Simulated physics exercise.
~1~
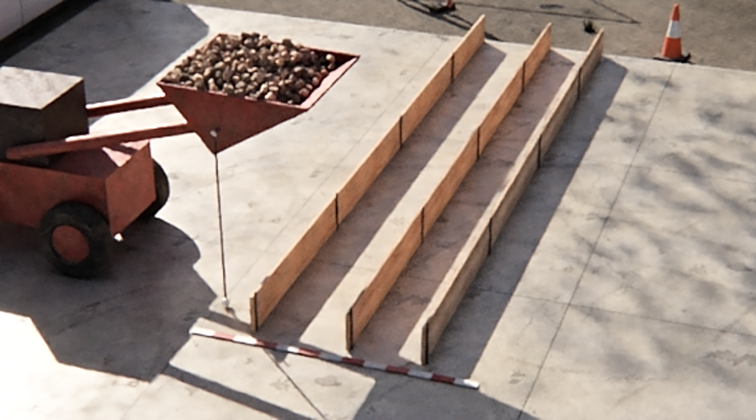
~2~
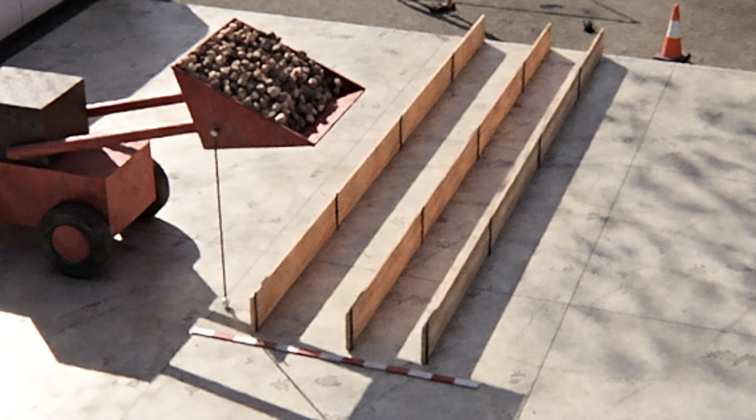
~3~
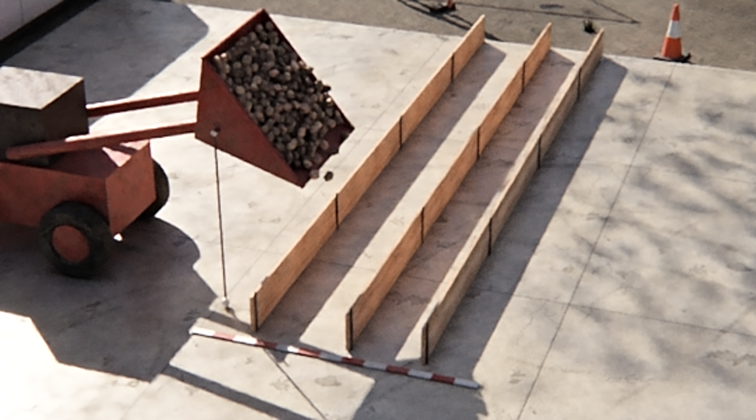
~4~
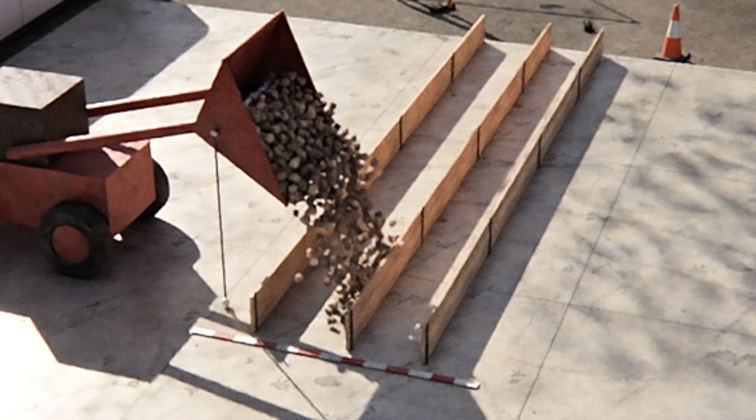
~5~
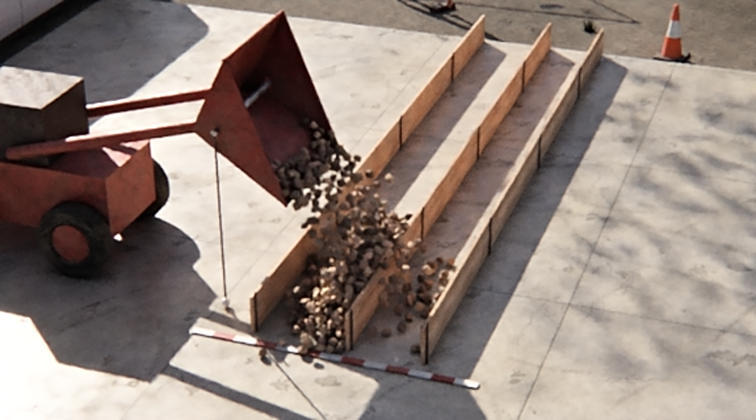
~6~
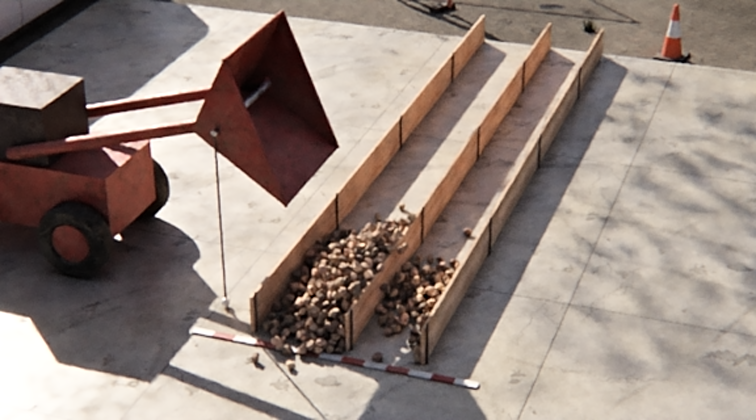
On a sunlit concrete yard, a small red loader at the left holds up a bucket heaped with brown stones beside three long, parallel wooden planks. The bucket tips forward to the right, and the heap slides toward its lower lip as the first stones begin to drop. Tilting steeply, it then lets the load pour out in a thick stream over the nearest plank. Most stones pile up between the first two planks, while some spill over the middle one. Finally the bucket hangs empty, still tilted, above a large heap and a smaller one beside it, with a few strays near the striped staff.
